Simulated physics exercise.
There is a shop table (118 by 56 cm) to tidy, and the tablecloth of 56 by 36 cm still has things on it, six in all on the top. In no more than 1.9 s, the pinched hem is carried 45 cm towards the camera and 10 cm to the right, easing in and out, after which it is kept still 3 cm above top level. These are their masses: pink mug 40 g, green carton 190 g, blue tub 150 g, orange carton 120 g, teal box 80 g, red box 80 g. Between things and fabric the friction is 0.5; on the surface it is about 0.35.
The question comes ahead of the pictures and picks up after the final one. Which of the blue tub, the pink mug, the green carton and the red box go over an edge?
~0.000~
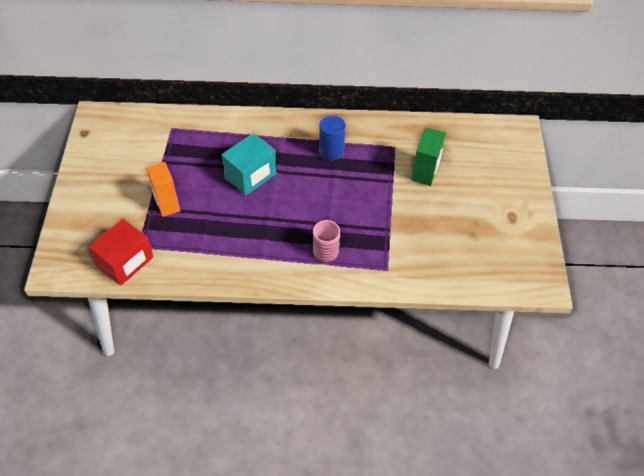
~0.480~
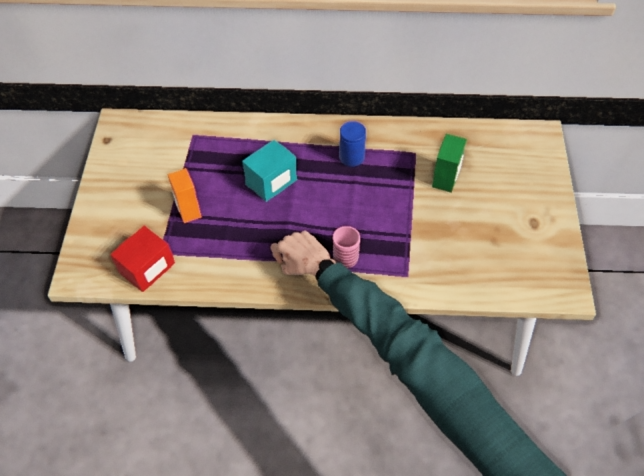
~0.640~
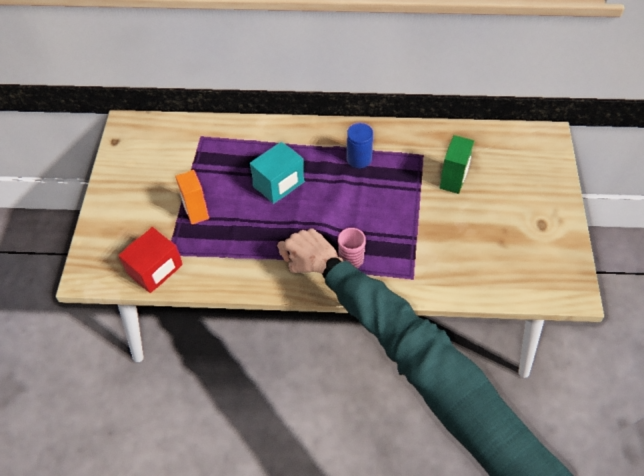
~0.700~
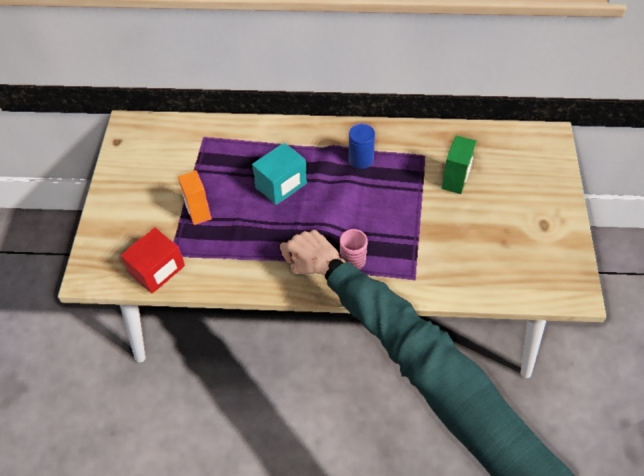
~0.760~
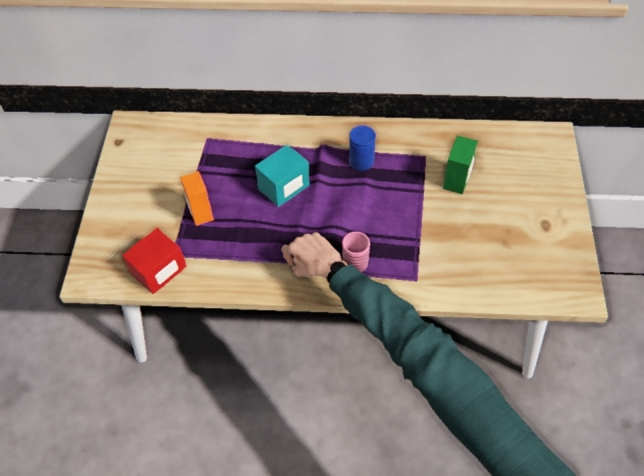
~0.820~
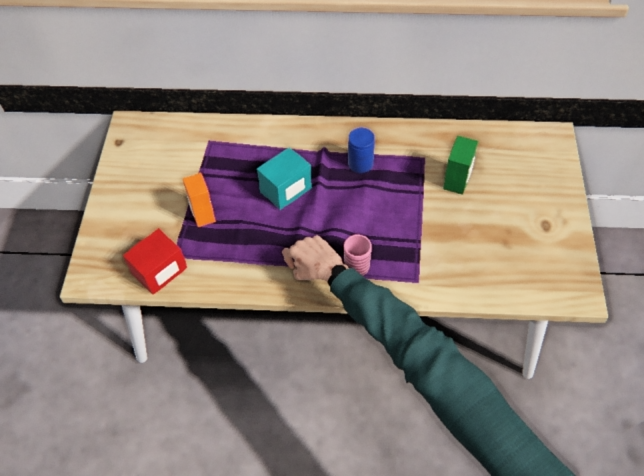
In turn: The blue tub goes over an edge; the pink mug goes over an edge; the green carton does not; the red box does not.
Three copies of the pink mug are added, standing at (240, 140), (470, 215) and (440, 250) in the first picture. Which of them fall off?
Taking them one by one: Is lost, then is left on top, then is left on top.
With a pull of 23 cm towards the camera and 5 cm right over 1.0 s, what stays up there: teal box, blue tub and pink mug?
Outcome: Teal box is still there; blue tub is still there; pink mug leaves the top.
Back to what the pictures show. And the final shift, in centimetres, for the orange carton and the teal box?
About - orange carton: Off the top; teal box: Off the top.
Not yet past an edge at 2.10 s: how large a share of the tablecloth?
Roughly 10% of it.
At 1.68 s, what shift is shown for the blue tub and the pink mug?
About: Blue tub 25 cm, pink mug off the top.
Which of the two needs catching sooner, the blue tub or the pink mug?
It's the pink one that goes before the other.
At 1.2 s, 95 % of the tablecloth is still over the top; pink mug 11 cm off its start, blue tub 11 cm off its start, red box 3 cm off its start.
At 1.7 s, 55 % of the tablecloth is still over the top; pink mug over the edge, blue tub 26 cm off its start, red box 3 cm off its start.
At 2.1 s, 10 % of the tablecloth is still over the top; blue tub 39 cm off its start at (351, 274), pink mug over the edge, red box 3 cm off its start at (151, 261).
At 2.5 s, 0 % of the tablecloth is still over the top; blue tub over the edge, pink mug over the edge, red box 3 cm off its start.
At 4.1 s, 0 % of the tablecloth is still over the top; blue tub over the edge, pink mug over the edge, red box 3 cm off its start at (151, 261), green carton 0 cm off its start at (464, 150).
